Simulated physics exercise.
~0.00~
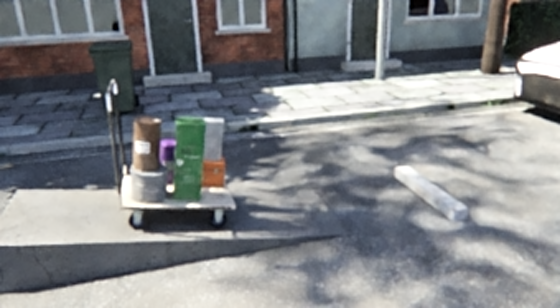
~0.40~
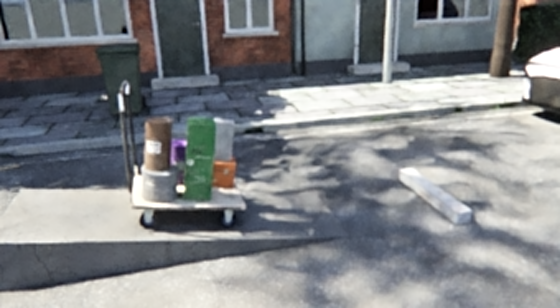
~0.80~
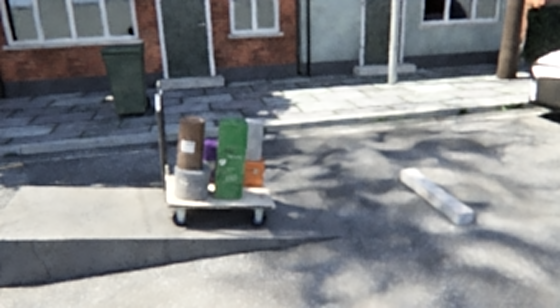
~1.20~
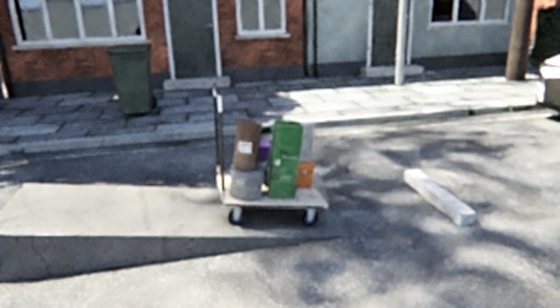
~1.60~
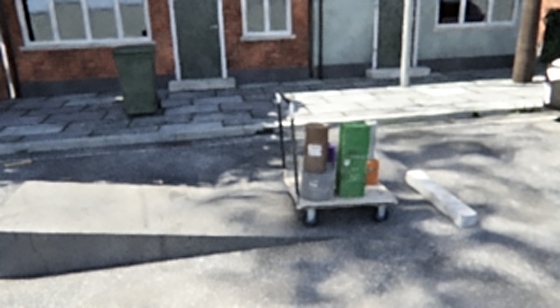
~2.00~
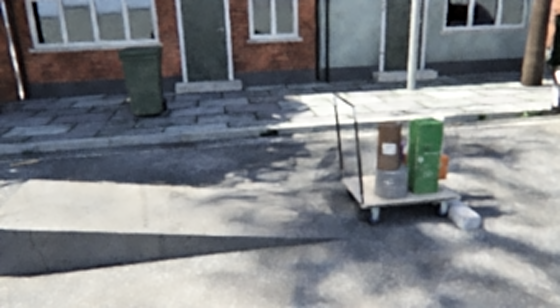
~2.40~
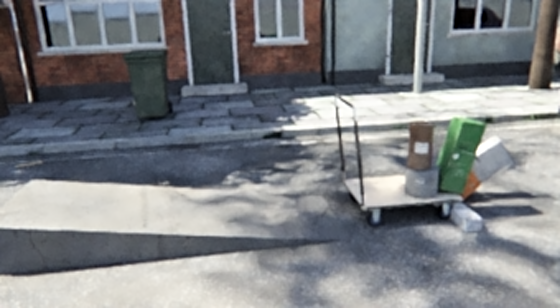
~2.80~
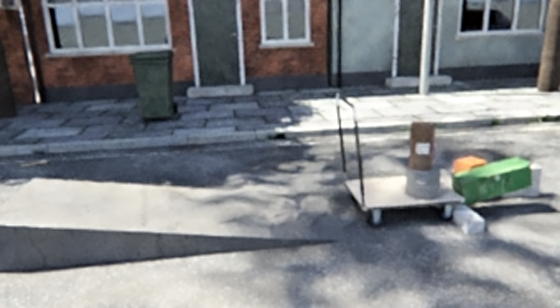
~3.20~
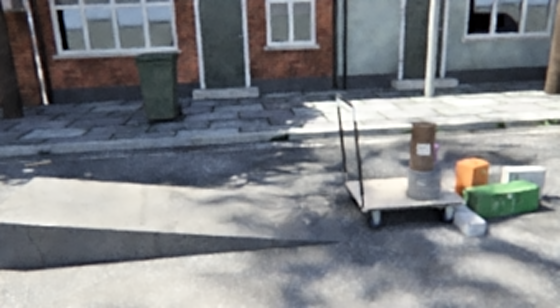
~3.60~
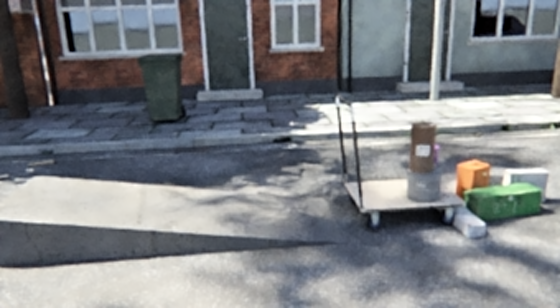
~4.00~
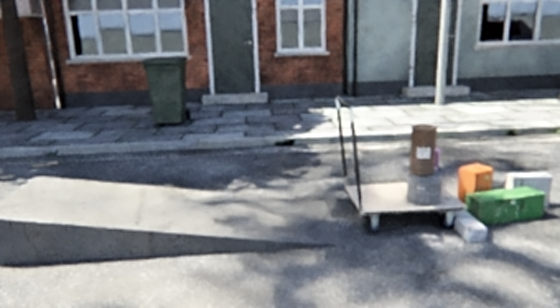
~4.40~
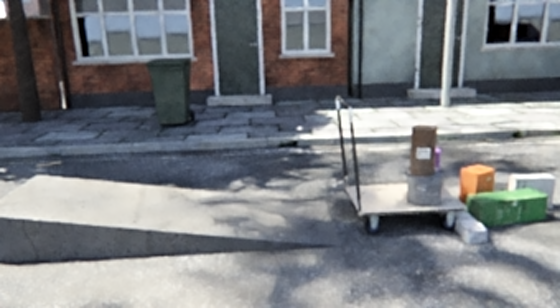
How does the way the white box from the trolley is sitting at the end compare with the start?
At the start it was leaning slightly on the loaded trolley, and at the end it was lying on its side on the ground.
